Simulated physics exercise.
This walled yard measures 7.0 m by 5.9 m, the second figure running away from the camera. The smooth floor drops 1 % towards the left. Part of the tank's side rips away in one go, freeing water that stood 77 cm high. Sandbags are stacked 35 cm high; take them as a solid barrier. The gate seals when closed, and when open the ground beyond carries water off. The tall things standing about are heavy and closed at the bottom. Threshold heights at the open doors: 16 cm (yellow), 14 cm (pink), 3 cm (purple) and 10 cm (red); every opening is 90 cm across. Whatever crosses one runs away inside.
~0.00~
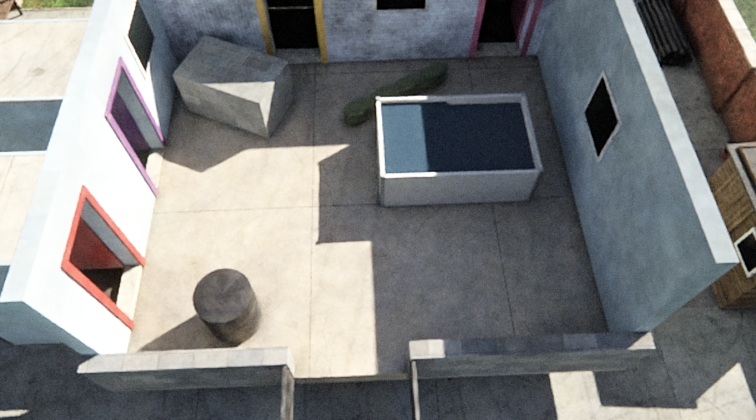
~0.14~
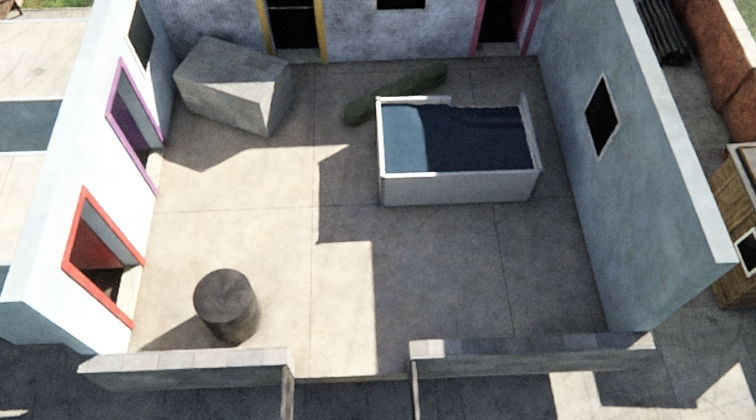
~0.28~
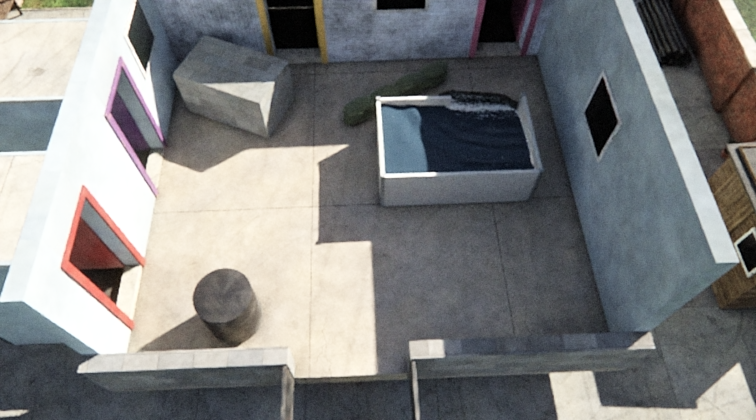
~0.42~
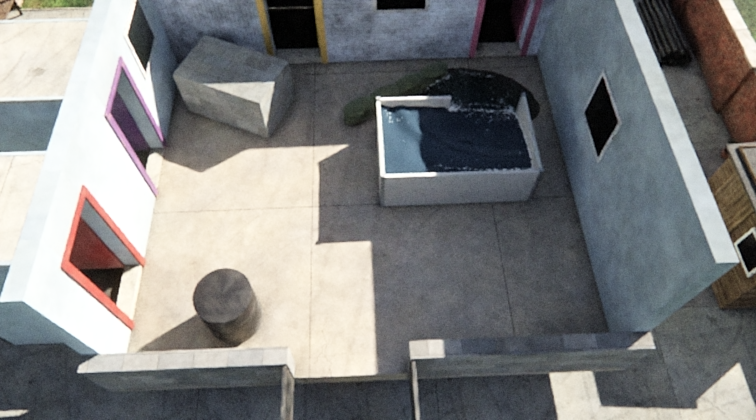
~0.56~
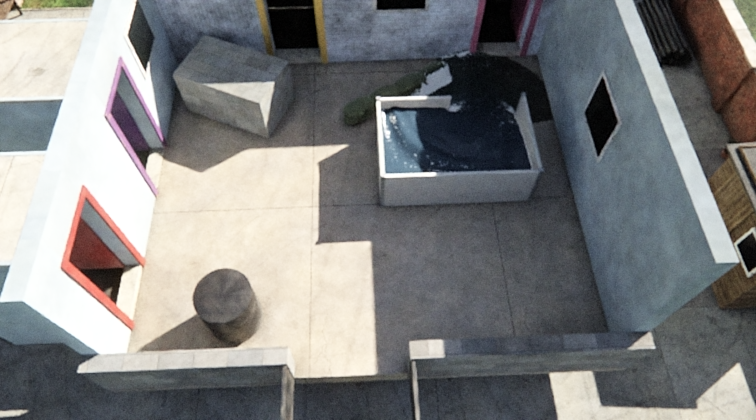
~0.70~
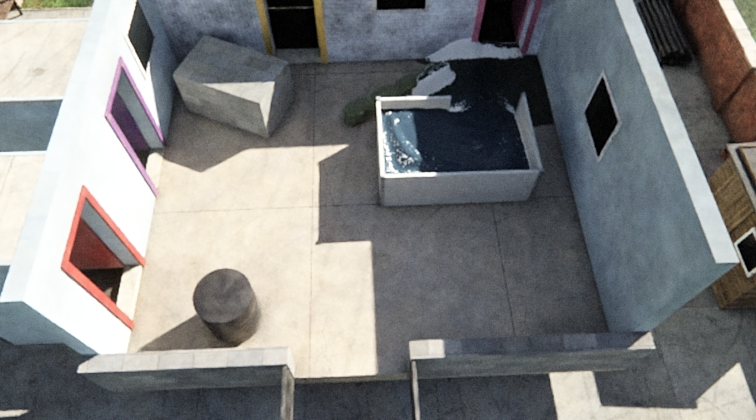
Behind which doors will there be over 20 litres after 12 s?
Within that time: At the yellow door it keeps below the limit; at the pink door it goes over the limit; at the purple door it does not reach the limit; at the red door it does not reach the limit.
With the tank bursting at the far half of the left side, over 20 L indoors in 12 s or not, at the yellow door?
Then: Yellow under.
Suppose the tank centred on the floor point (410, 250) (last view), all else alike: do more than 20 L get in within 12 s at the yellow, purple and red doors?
Against that limit: Yellow under, purple over, red below.
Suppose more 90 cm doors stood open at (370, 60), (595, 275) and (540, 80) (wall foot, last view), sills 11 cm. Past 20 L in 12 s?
In turn: Not over, under, past it.
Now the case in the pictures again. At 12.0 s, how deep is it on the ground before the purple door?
Roughly 6.5 cm deep.
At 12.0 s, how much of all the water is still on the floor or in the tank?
Roughly 78 in a hundred.
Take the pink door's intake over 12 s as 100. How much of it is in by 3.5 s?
Some 80 per cent by then.
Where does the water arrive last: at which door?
It is the red one.
After 1.4 s water covers 15 % of the floor and is deepest (50 cm) near (465, 62); yellow door not reached, pink door 43 cm at the sill, 104 L in, purple door not reached, red door not reached.
After 2.2 s water covers 25 % of the floor and is deepest (43 cm) near (465, 62); yellow door 3 cm at the sill, 0 L in, pink door 37 cm at the sill, 286 L in, purple door not reached, red door not reached.
After 3.5 s water covers 40 % of the floor and is deepest (28 cm) near (492, 61); yellow door 4 cm at the sill, 0 L in, pink door 28 cm at the sill, 430 L in, purple door not reached, red door not reached.
After 7.0 s water covers 80 % of the floor and is deepest (16 cm) near (406, 121); yellow door 8 cm at the sill, 0 L in, pink door 15 cm at the sill, 520 L in, purple door 2 cm at the sill, 0 L in, red door 5 cm at the sill, 0 L in.
After 12.0 s water covers 90 % of the floor and is deepest (11 cm) near (146, 255); yellow door 6 cm at the sill, 0 L in, pink door 8 cm at the sill, 522 L in, purple door 7 cm at the sill, 4 L in, red door 10 cm at the sill, 3 L in.
